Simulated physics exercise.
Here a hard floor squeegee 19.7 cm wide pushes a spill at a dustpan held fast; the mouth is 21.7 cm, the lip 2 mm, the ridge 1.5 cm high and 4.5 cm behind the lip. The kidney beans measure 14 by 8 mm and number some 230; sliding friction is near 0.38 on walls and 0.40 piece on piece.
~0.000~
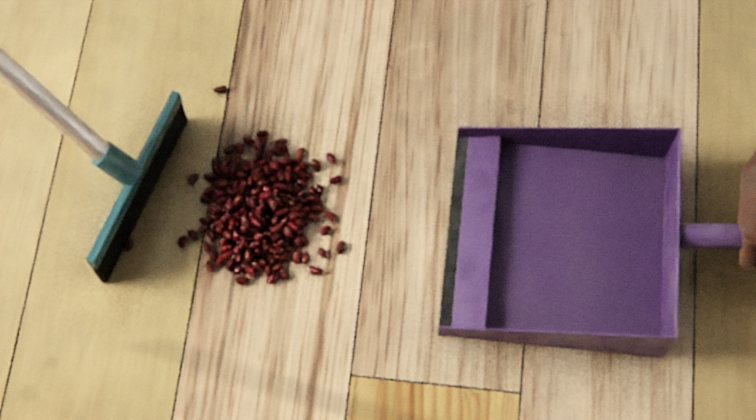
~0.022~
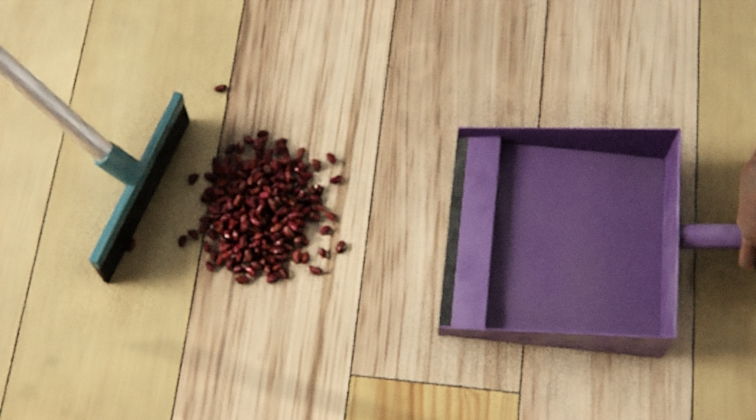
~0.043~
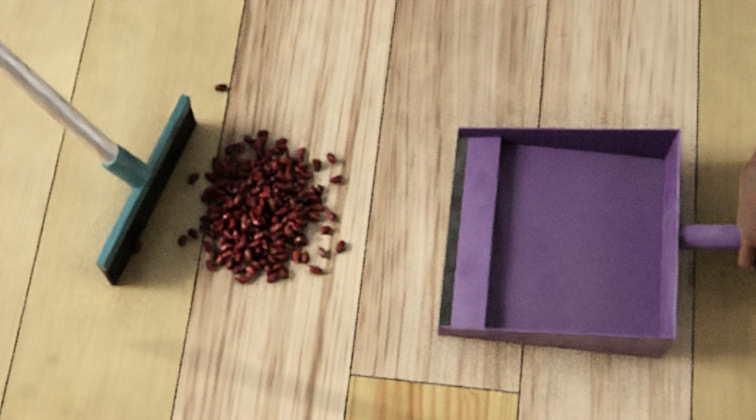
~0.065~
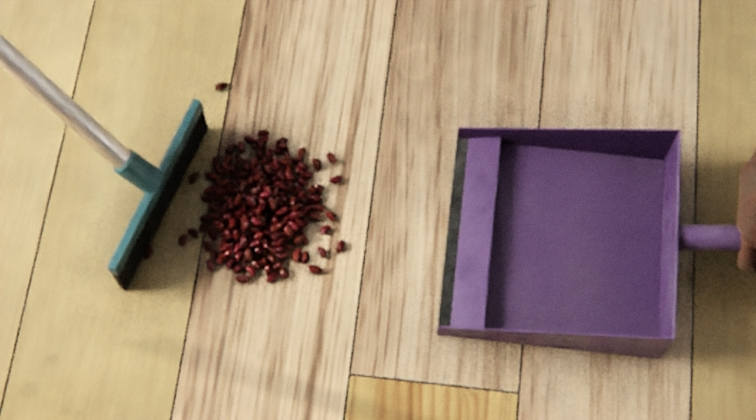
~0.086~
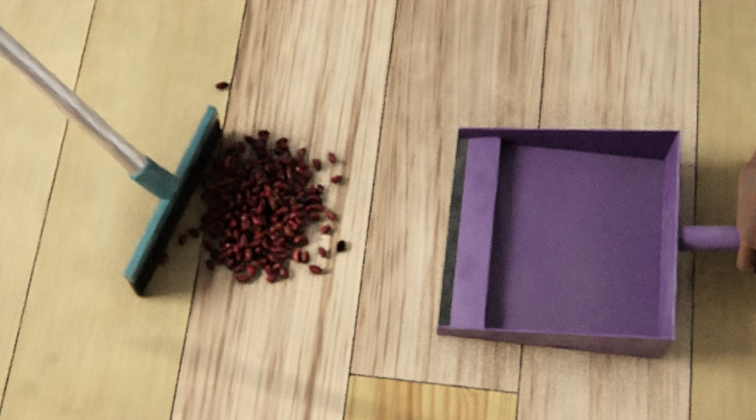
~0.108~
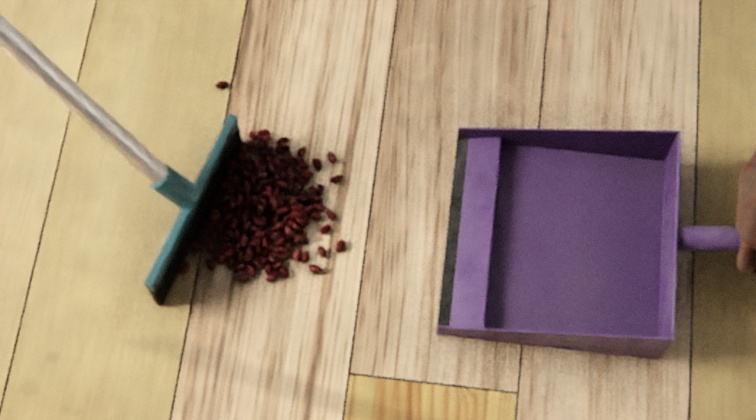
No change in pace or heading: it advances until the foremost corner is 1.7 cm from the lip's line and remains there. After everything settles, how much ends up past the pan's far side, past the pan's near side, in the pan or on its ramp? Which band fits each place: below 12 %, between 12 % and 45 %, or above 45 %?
At the end, past the pan's far side: A slim portion, past the pan's near side: A middling portion, in the pan or on its ramp: A middling portion.
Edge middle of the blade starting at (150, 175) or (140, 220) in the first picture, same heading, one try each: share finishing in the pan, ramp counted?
About 40 and 30 per cent.
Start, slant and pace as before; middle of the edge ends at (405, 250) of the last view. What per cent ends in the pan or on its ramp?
Some 50 per cent.
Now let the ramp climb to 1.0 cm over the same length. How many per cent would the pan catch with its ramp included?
About 40 %.
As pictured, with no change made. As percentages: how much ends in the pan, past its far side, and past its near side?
Far side 5; near side 25; pan 40.
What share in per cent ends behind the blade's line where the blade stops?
Roughly 15 per cent.
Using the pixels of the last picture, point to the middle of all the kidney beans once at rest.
My guess is close to (456, 299).
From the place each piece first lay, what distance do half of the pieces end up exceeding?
24 cm or so.
After 0.22 s, middle of the blade 14 cm from the lip; 0 % over the lip, far side 5 %, near side 5 %.
Then, at 0.30 s, middle of the blade 6 cm from the lip; 5 % over the lip, far side 5 %, near side 20 %.
After 0.51 s, middle of the blade 4 cm from the lip; 40 % over the lip, far side 5 %, near side 25 %.
In the end, at 2.7 s, far side 5 %, near side 25 %, pan 40 %, in front of the lip or behind the blade 30 %.
